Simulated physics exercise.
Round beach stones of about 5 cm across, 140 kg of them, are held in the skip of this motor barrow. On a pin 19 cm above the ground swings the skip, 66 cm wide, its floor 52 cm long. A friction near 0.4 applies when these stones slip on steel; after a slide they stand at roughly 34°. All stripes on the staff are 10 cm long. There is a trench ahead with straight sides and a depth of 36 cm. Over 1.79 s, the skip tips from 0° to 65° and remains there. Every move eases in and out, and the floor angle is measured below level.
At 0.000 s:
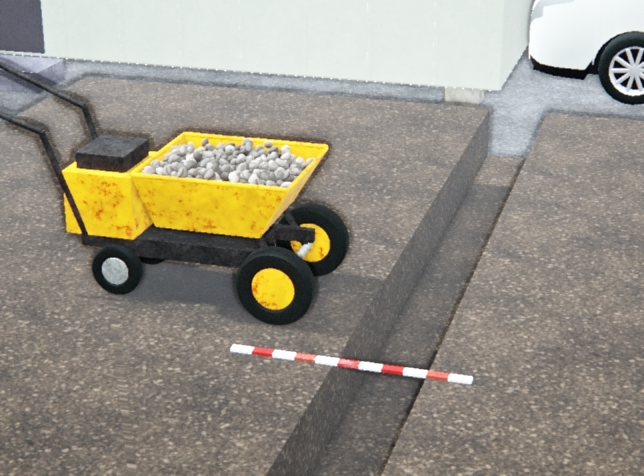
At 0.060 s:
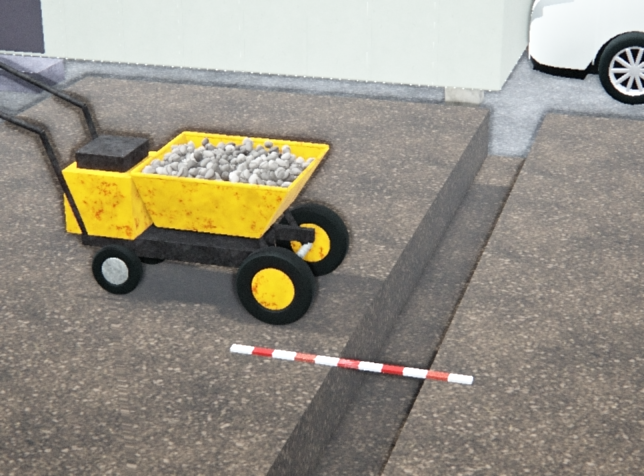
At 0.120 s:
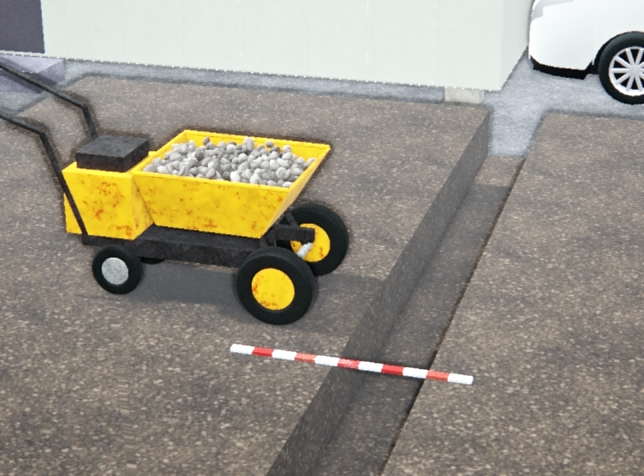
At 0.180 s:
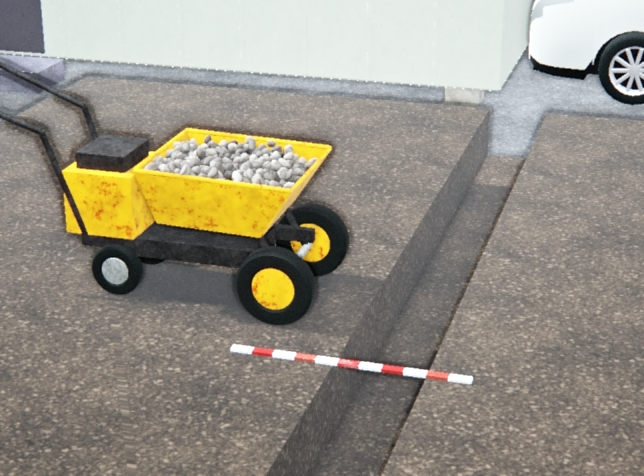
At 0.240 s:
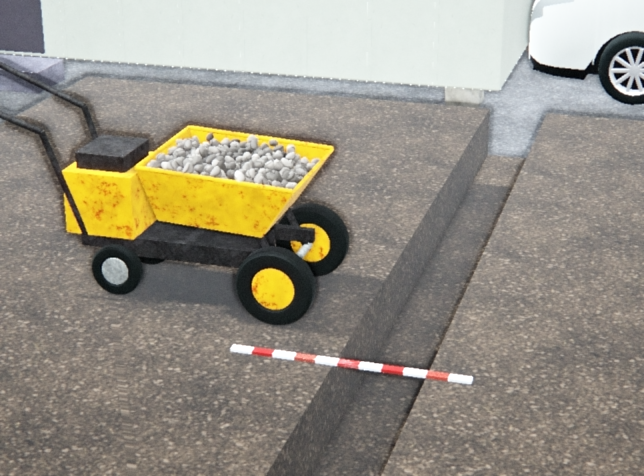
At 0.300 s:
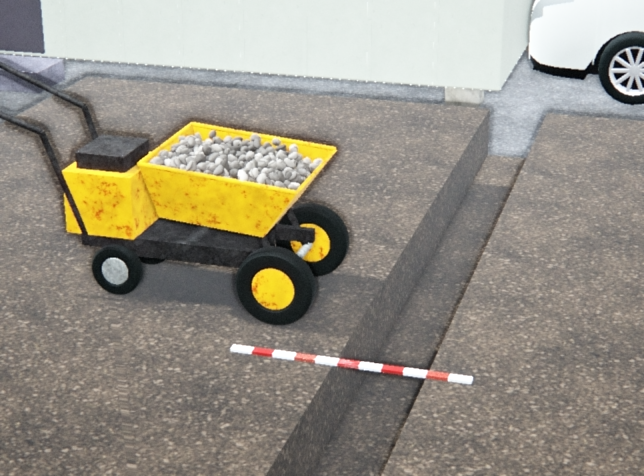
A yellow skip full of rounded grey stones, mounted on a black-wheeled motor barrow, sits level at first beside a straight trench crossed by a red-and-white staff. Then it tilts very slightly forward to the right, the stones shifting only a little with it, while the wheels stay still.
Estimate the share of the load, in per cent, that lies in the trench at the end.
I would say 81 per cent of the load lies in the trench at the end.
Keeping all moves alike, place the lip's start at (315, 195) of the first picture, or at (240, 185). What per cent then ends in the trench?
From the first place around 55 per cent, from the other around 85.
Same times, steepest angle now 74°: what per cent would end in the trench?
About 85 per cent would end up in the trench.
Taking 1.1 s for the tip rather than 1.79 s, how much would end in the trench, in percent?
Probably about 70 in a hundred.
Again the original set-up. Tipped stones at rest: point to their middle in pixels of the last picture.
Somewhere around (419, 364) in the last picture.
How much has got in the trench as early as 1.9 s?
By that point it's something like 40 in a hundred.
After 1.3 s the floor is at 55°; 97 % in the skip, 3 % in the trench; the foremost stones are at (408, 249).
After 1.9 s the floor is at 65°; 57 % in the skip, 38 % in the trench, 5 % past the trench; the foremost stones are at (516, 323).
After 2.2 s the floor is at 65°; 38 % in the skip, 53 % in the trench, 9 % past the trench; the foremost stones are at (587, 334).
After 4.2 s the floor is at 65°; 9 % in the skip, 81 % in the trench, 10 % past the trench; the foremost stones are at (626, 343).
